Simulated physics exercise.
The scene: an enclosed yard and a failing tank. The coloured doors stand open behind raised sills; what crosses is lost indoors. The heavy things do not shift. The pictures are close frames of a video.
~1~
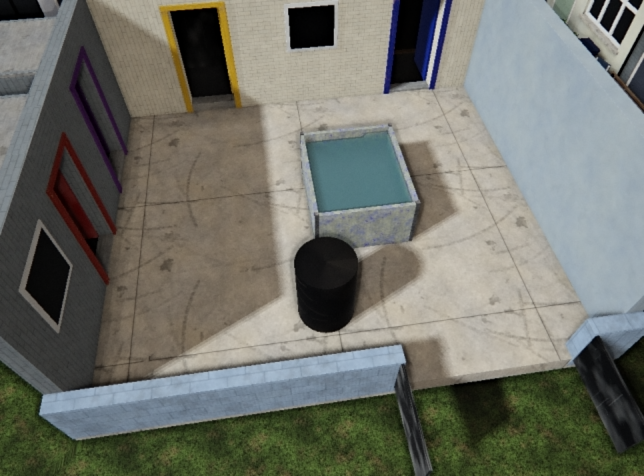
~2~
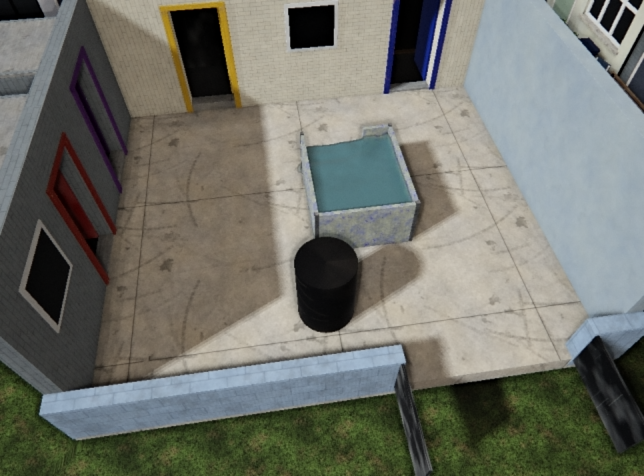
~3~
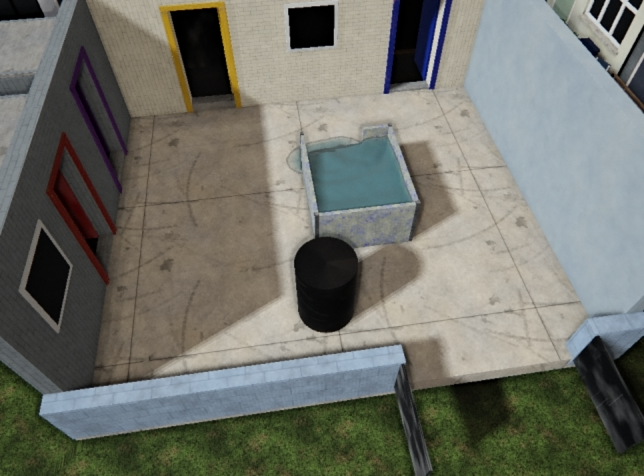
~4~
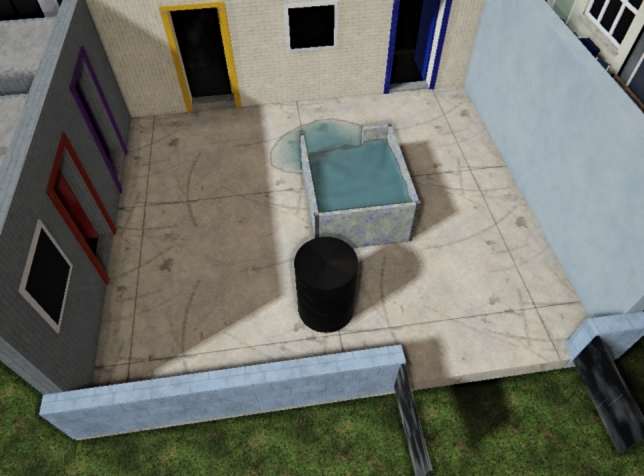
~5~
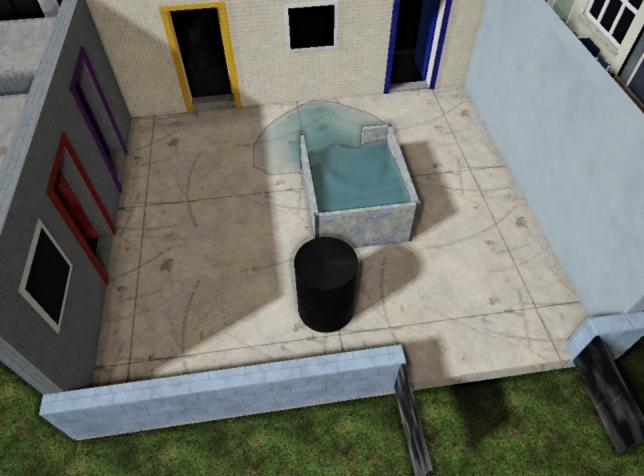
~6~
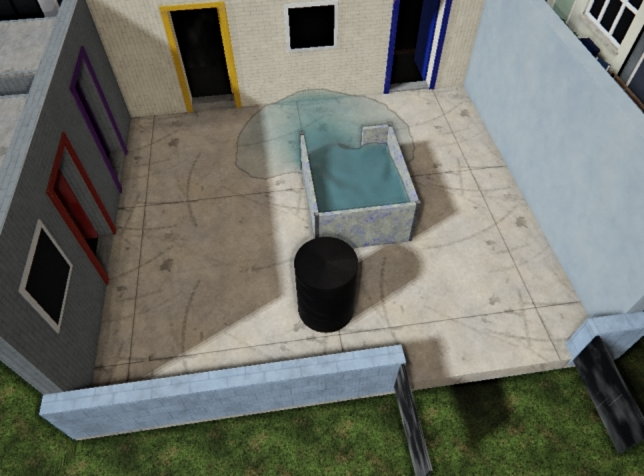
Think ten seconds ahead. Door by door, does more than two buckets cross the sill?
The yellow door stays under that; the red door stays under that; the blue door takes more than that; the purple door stays under that.
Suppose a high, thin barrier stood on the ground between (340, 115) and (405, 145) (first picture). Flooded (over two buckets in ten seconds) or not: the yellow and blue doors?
One by one: Yellow door holds; blue door holds.
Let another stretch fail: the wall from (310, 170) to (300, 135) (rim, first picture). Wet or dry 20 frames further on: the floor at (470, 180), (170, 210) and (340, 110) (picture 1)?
In that order: Dry, awash, not flooded.
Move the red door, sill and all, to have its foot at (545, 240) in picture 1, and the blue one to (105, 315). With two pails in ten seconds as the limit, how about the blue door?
Blue takes less.
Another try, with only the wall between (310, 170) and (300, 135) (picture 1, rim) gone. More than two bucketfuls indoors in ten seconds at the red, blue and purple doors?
The red one floods; the blue one keeps below it; the purple one goes over.
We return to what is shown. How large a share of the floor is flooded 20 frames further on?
I make it 45 per cent.
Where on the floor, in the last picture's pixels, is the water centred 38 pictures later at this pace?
Around (303, 186).
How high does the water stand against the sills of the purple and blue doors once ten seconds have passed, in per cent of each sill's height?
In turn 30 and 100 per cent.
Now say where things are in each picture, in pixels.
The first frame shows the tank at (356, 170) is whole and still.
In the second frame, the front is at (300, 170), out from the gap on the tank's far side.
In the third frame, water pours out on the tank's far side and has run to a hidden place.
In the fourth frame, the front is at (333, 122), out from the gap on the tank's far side.
In the fifth frame, water pours out on the tank's far side and has run to (312, 104).
In the sixth frame, the front is at (272, 104), out from the gap on the tank's far side.
A moment on, water covers 20 % of the floor; the yellow door wet at the sill, nothing in, the red door not reached, the blue door under two buckets in, the purple door not reached.
Next, water covers 25 % of the floor; the yellow door under two buckets in, the red door not reached, the blue door under two buckets in, the purple door not reached.
Then, water covers 45 % of the floor; the yellow door under two buckets in, the red door wet at the sill, nothing in, the blue door over two buckets in, the purple door under two buckets in.
Later, water covers 85 % of the floor; the yellow door under two buckets in, the red door under two buckets in, the blue door over two buckets in, the purple door under two buckets in.
In the end, water covers 100 % of the floor; the yellow door under two buckets in, the red door under two buckets in, the blue door over two buckets in, the purple door under two buckets in.
